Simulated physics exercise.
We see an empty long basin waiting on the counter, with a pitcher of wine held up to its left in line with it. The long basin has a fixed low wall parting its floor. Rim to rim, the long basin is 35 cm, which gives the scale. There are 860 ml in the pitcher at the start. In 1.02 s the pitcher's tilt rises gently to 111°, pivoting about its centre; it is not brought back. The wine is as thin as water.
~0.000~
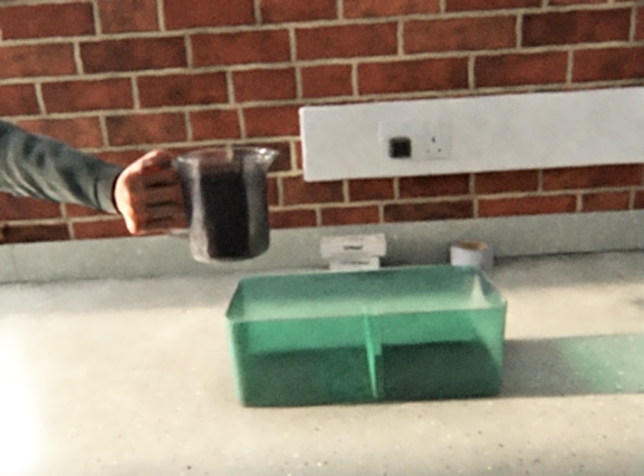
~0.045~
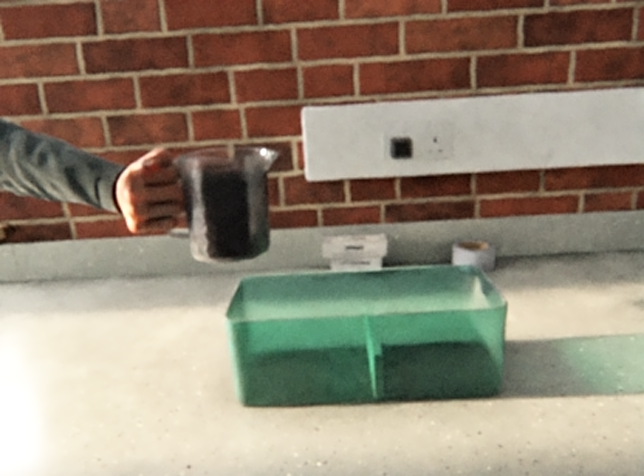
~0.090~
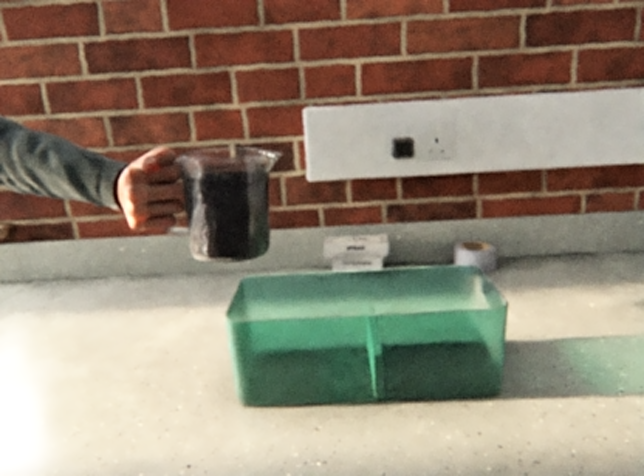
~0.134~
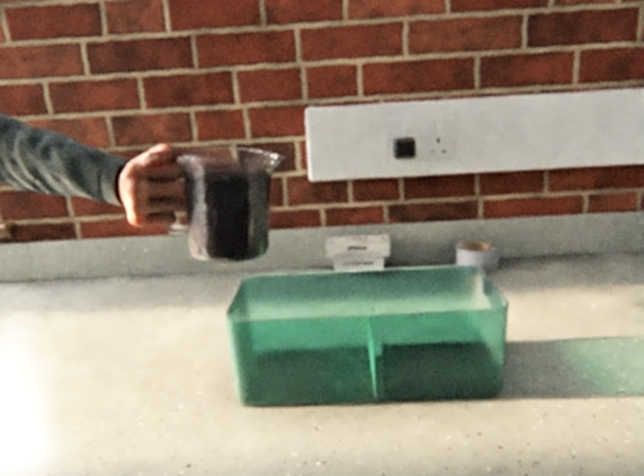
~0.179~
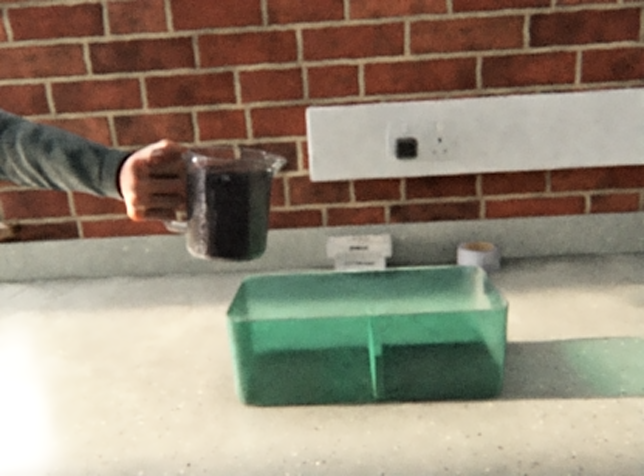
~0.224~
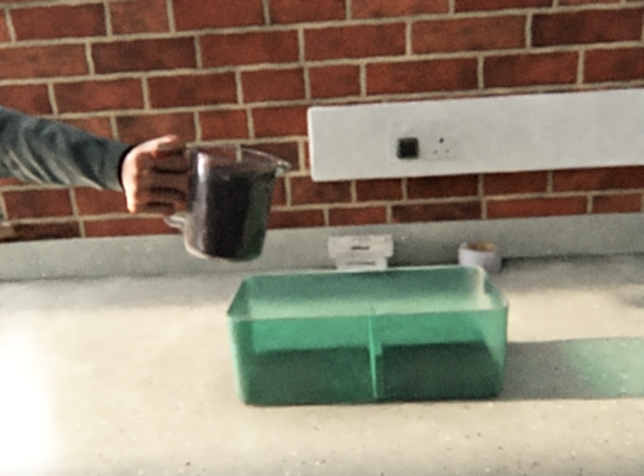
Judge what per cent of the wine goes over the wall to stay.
3 percent, roughly.
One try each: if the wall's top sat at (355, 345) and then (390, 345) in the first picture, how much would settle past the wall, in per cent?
The first try gives 35 percent and the second 10 percent.
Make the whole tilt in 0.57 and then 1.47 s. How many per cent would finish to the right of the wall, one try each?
Respectively 5 and 0 %.
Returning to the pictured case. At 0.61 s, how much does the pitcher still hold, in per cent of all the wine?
Roughly 78 %.
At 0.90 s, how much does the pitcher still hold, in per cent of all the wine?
I'd say some 22 per cent remains.
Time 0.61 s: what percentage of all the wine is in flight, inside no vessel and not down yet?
Near 16 in a hundred.
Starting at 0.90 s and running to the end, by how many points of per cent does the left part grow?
Difference: Approx. 34 %.
After 0.61 s the tilt is 73° and 78 per cent is still to pour, 6 is left of the wall and 0 right of it.
After 0.90 s the tilt is 107° and 22 per cent is still to pour, 59 is left of the wall and 0 right of it.
After 1.20 s the tilt is 111° and 1 per cent is still to pour, 90 is left of the wall and 3 right of it.
After 1.52 s the tilt is 111° and 0 per cent is still to pour, 92 is left of the wall and 3 right of it.
In the end 92 per cent lies left of the wall, 3 right of it and 4 outside.
